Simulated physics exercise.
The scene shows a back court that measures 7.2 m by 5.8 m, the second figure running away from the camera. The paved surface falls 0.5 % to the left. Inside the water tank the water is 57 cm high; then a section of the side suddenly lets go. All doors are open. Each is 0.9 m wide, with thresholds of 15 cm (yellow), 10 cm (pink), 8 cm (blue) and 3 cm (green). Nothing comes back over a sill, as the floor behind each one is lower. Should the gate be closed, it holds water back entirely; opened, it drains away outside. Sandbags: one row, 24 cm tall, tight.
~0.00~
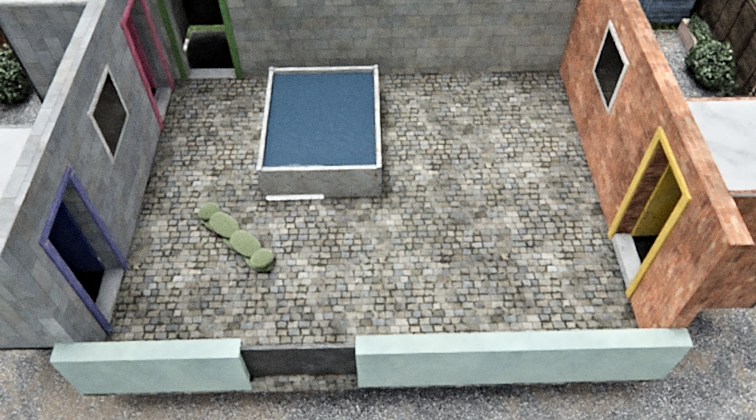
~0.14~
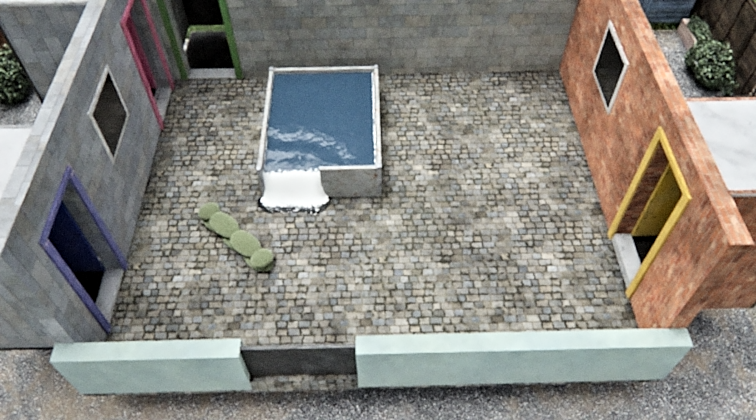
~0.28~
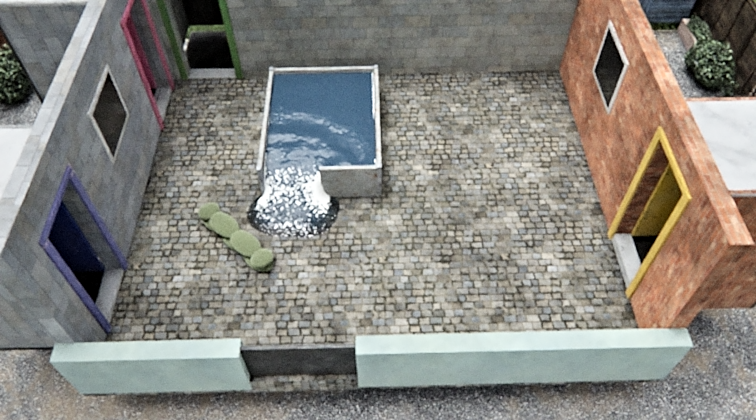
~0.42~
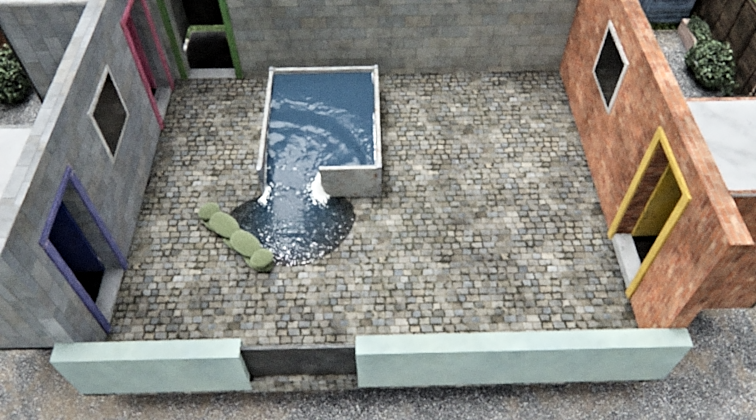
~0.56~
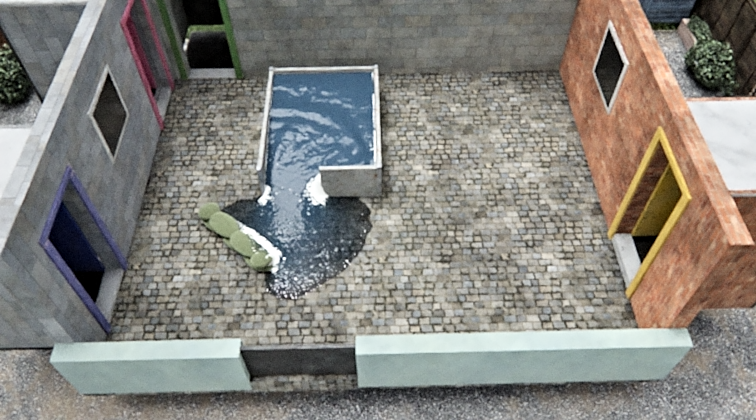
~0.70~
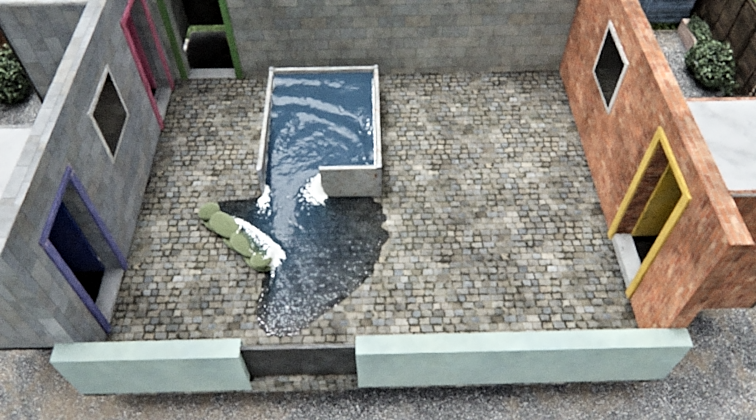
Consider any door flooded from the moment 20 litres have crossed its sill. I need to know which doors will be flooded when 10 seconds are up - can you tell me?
Sure: The yellow door will stay unflooded, the pink door will stay unflooded, the blue door will stay unflooded, the green door will be flooded.
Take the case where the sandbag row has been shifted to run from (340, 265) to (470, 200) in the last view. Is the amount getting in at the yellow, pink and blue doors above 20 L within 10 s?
Then the yellow door is fine, the pink door is fine, and the blue door is too much.
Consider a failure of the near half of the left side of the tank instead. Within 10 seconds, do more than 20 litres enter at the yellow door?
Then yellow does not exceed it.
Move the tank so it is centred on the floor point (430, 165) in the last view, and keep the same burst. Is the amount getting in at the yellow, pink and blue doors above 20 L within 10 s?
So the yellow door keeps within it, the pink door keeps within it and the blue door tops the limit.
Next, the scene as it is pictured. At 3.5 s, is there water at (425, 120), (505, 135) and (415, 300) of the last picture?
First spot bone dry, second bone dry, third soaked.
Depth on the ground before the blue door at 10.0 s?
About 5.5 cm.
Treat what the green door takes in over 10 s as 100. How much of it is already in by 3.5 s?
I'd say close to 0 percent.
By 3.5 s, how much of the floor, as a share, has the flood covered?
50 %.
After 1.4 s water covers 20 % of the floor and is deepest (40 cm) near (252, 241); yellow door not reached, pink door not reached, blue door not reached, green door not reached.
After 2.2 s water covers 30 % of the floor and is deepest (36 cm) near (263, 250); yellow door not reached, pink door not reached, blue door not reached, green door not reached.
After 3.5 s water covers 50 % of the floor and is deepest (24 cm) near (252, 241); yellow door 10 cm at the sill, 0 L in, pink door 5 cm at the sill, 0 L in, blue door 8 cm at the sill, 0 L in, green door 3 cm at the sill, 0 L in.
After 6.0 s water covers 75 % of the floor and is deepest (18 cm) near (252, 241); yellow door 11 cm at the sill, 0 L in, pink door 7 cm at the sill, 0 L in, blue door 8 cm at the sill, 2 L in, green door 7 cm at the sill, 25 L in.
After 10.0 s water covers 95 % of the floor and is deepest (12 cm) near (349, 93); yellow door 6 cm at the sill, 0 L in, pink door 8 cm at the sill, 0 L in, blue door 5 cm at the sill, 3 L in, green door 7 cm at the sill, 96 L in.
